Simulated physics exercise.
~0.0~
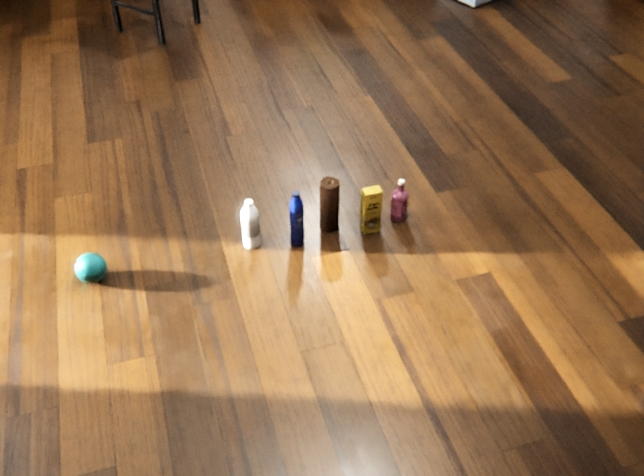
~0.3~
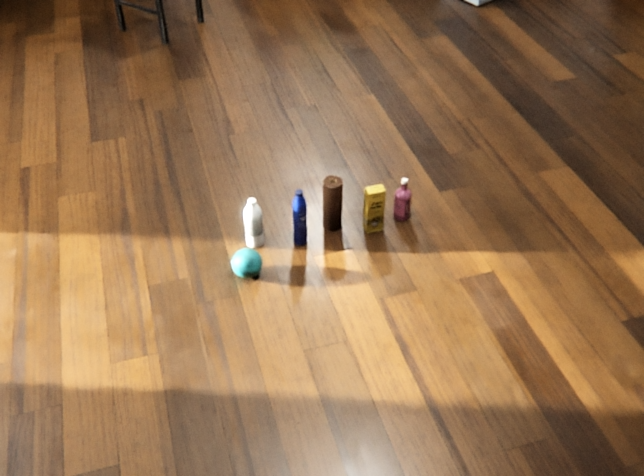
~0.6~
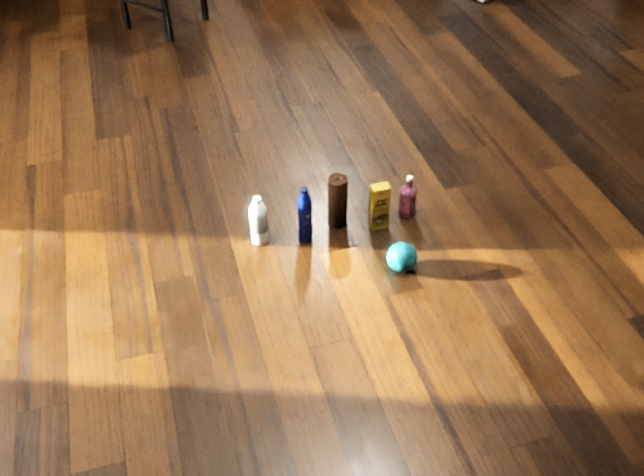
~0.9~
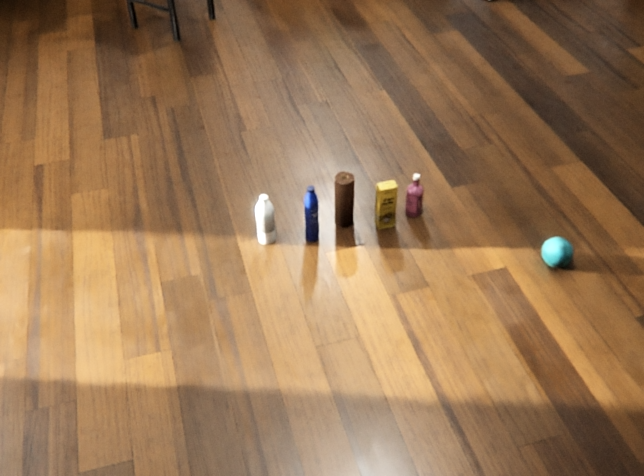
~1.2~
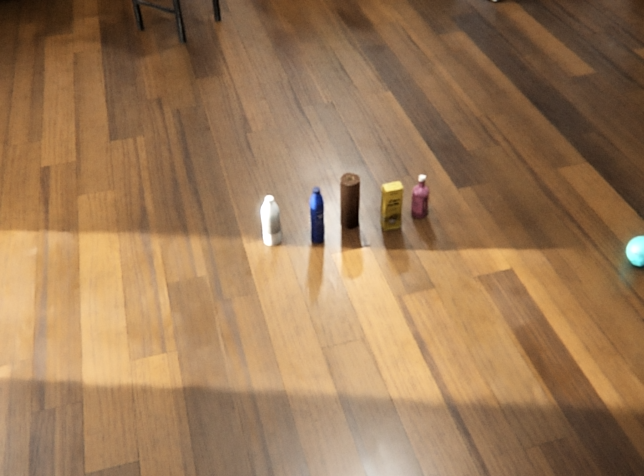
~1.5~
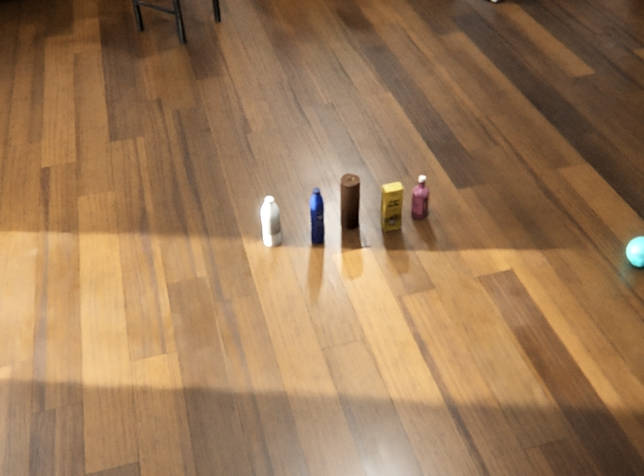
A turquoise ball rolls right past five standing household items and stops, leaving them all upright.
